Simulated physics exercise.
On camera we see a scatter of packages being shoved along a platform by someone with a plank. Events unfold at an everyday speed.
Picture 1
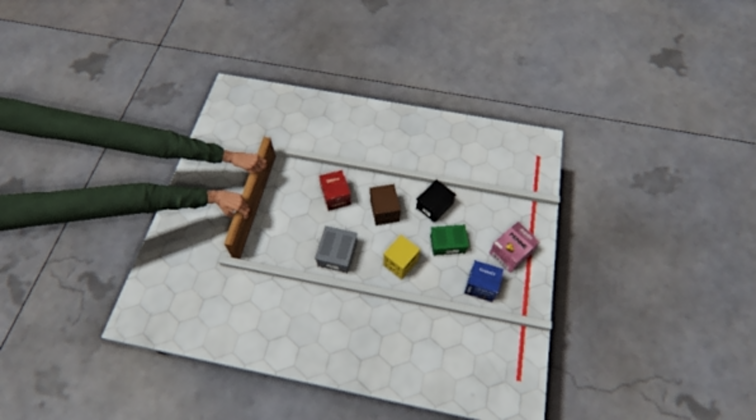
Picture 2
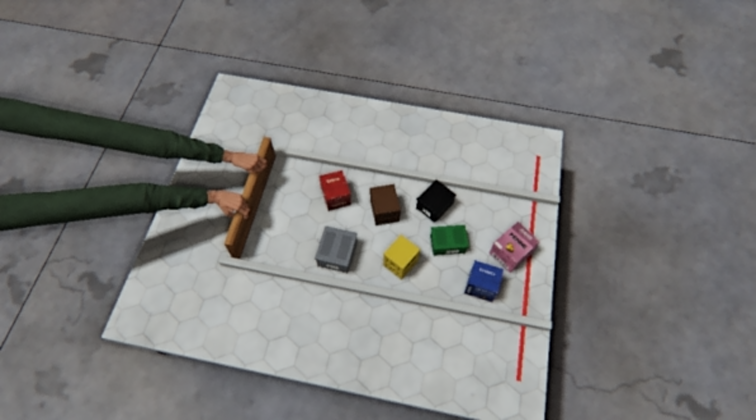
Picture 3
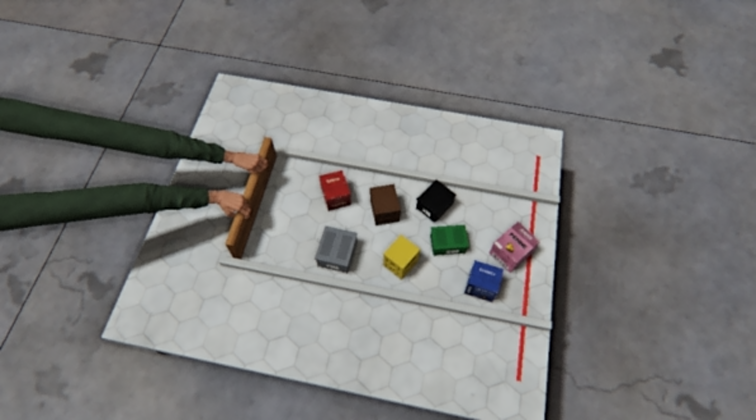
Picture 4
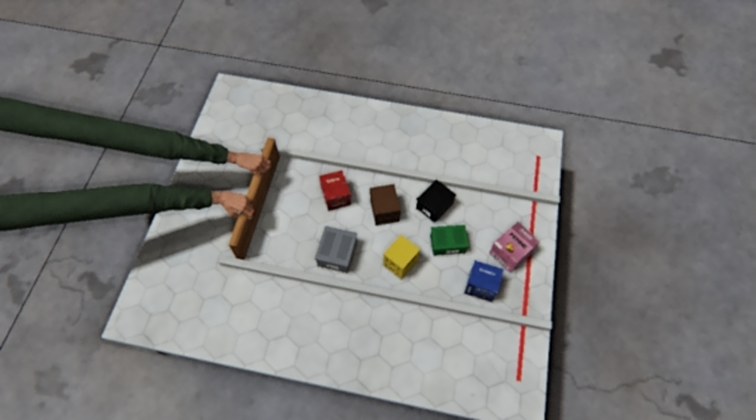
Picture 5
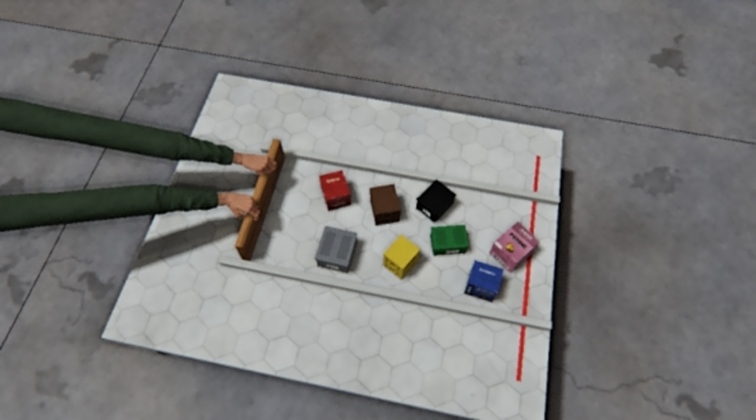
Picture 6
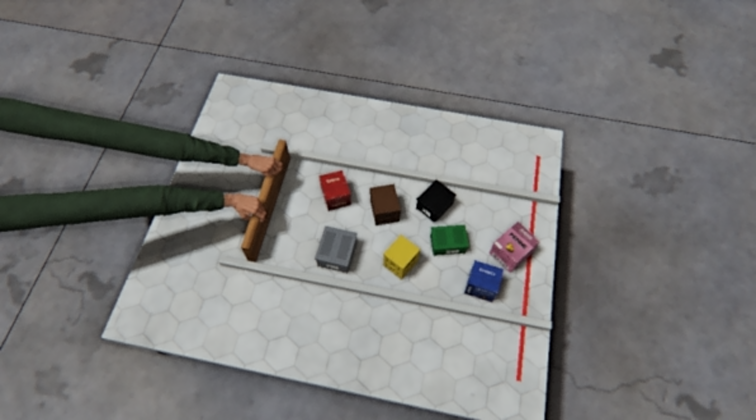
On a pale hexagon-patterned platform, two green-sleeved arms slide a wooden plank slightly rightward toward scattered coloured boxes that stay still.
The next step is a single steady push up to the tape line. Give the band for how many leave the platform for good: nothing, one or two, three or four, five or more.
Fallen: Five or more.
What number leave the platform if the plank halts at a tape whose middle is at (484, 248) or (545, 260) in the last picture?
Down on the ground: 3 and 8.
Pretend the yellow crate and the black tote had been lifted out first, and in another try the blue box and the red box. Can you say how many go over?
Tally per try: 4 / 3.
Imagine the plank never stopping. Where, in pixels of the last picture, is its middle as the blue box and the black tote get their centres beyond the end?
For the blue box at (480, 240), for the black tote at (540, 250).
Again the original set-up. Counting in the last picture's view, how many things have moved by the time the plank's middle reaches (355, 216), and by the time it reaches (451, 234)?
The first number is 3, the next one 8.
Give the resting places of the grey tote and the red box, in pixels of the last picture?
For the grey tote it's (546, 290), and for the red box it's (546, 237).
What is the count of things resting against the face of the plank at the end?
My count gives 3.
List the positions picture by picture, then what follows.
Pink box (514, 247); blue box (484, 282); green tote (449, 240); plank (252, 197); tape (530, 257), in the first picture.
Blue box (484, 282); black tote (436, 202), in the second picture.
Green tote (449, 241); red box (335, 191), in the third picture.
Pink box (514, 247); grey tote (337, 250), in the fourth picture.
Blue box (484, 282); yellow crate (401, 257), in the fifth picture.
Pink box (514, 247); blue box (484, 282); green tote (449, 241); plank (268, 200); tape (530, 257), in the sixth picture.
Early on, none off yet; pink box at rest near (514, 247); blue box at rest near (484, 282); green tote at rest near (449, 241).
Finally, the number that fall off is five or more; lost, brown crate, yellow crate, green tote, blue box and pink box.
